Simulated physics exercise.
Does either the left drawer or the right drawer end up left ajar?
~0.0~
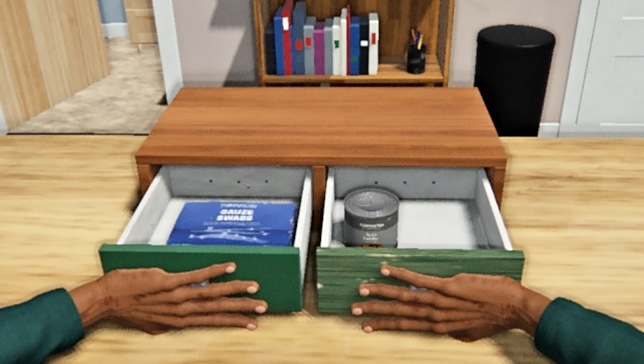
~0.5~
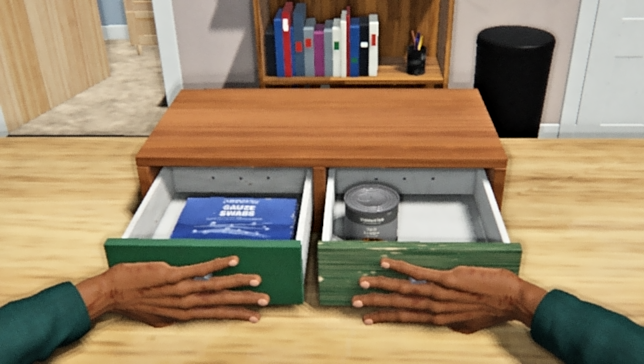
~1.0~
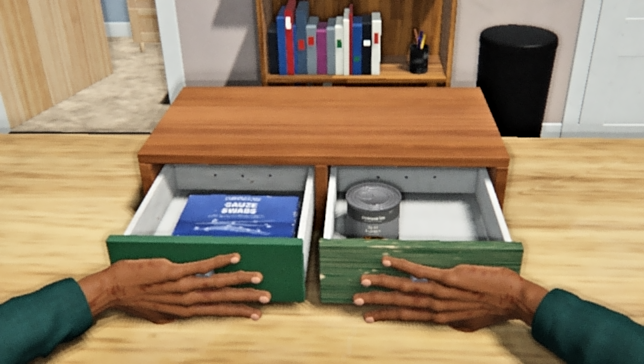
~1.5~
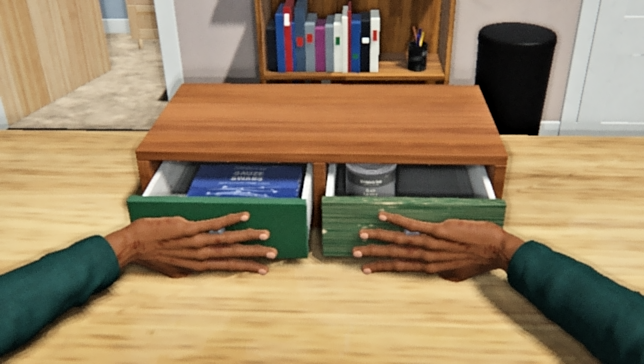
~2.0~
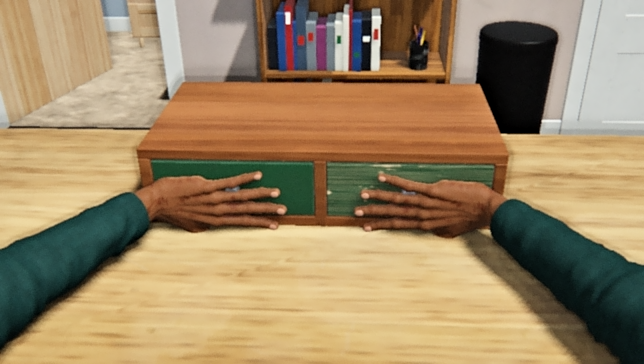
No, neither is left ajar. The left drawer and the right drawer are both pushed in by hand until they sit flush with the chest.
